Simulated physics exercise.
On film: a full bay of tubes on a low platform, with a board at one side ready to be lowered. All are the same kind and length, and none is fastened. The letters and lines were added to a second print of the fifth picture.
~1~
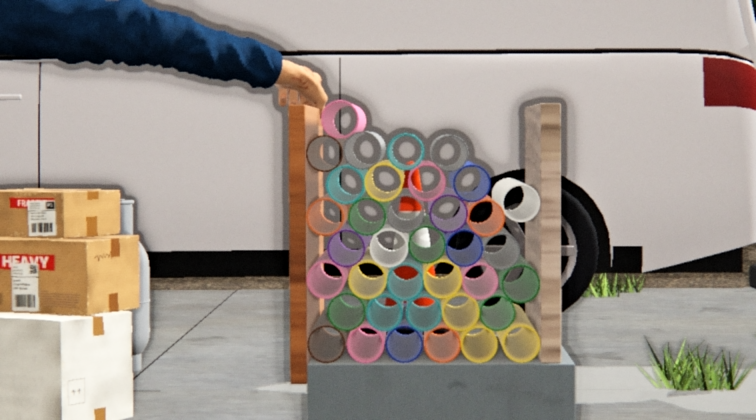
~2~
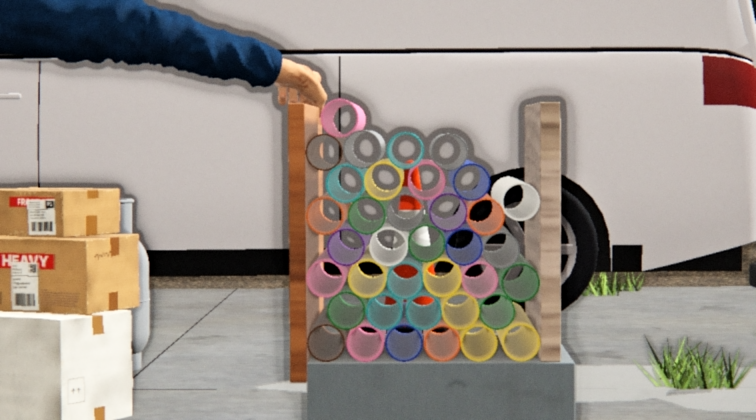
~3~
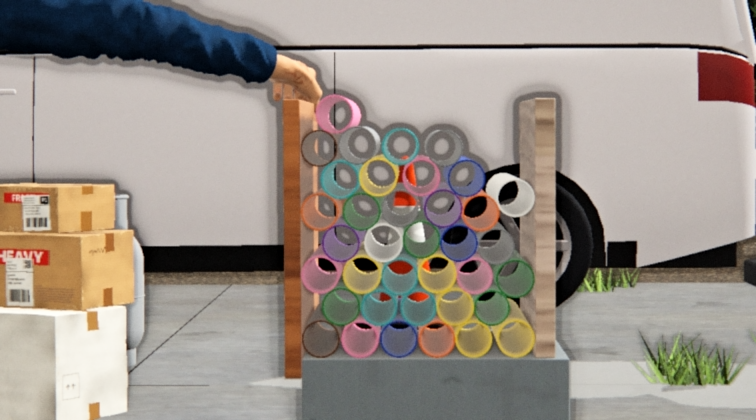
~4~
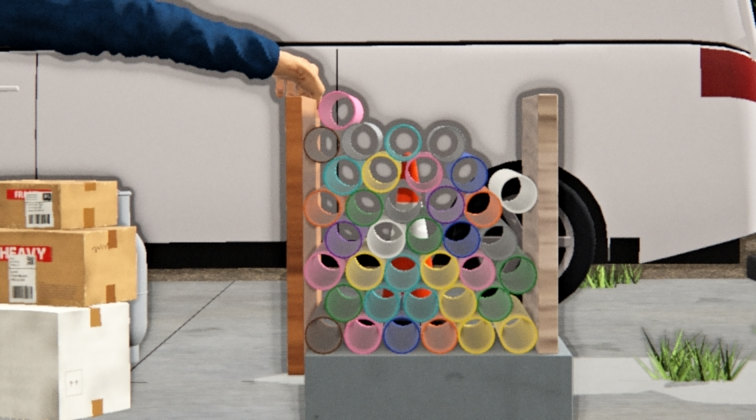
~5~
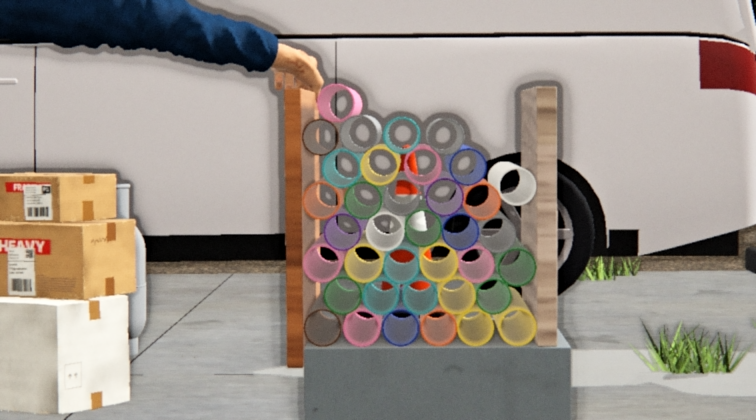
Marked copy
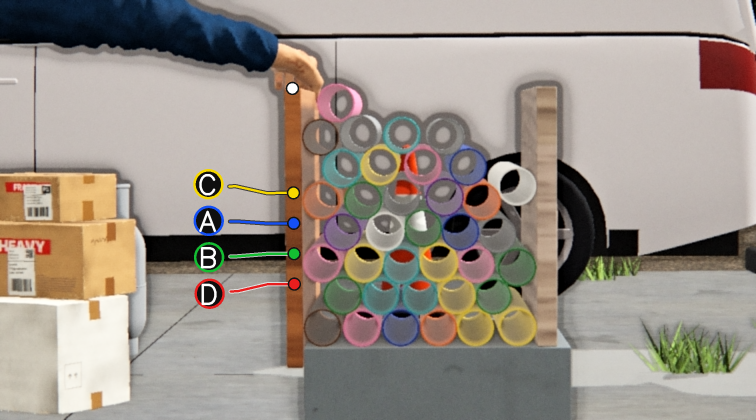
A stack of colorful tubes sat between two wooden boards on a grey platform, while a blue-sleeved arm kept its hand at the top left; apart from a slight shift in view, nothing really moved.
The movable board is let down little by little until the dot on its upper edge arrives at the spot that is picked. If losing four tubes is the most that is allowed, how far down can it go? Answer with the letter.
Slide it to A.
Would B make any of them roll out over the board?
At B: Yes.
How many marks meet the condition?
The number is two.
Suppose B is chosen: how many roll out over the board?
At B the number is five.
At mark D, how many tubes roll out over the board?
The count is five.
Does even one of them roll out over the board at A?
At A: Yes.
On the marked copy, A at (294, 223); B at (294, 254); C at (293, 193); D at (294, 284); the white dot at (292, 88).
With A. Early on, top of the board (302, 149).
Further on, top of the board (302, 219).
At the end, top of the board (302, 223), two out over the board.
As for the rest, B five out over the board; C two out over the board; D five out over the board.
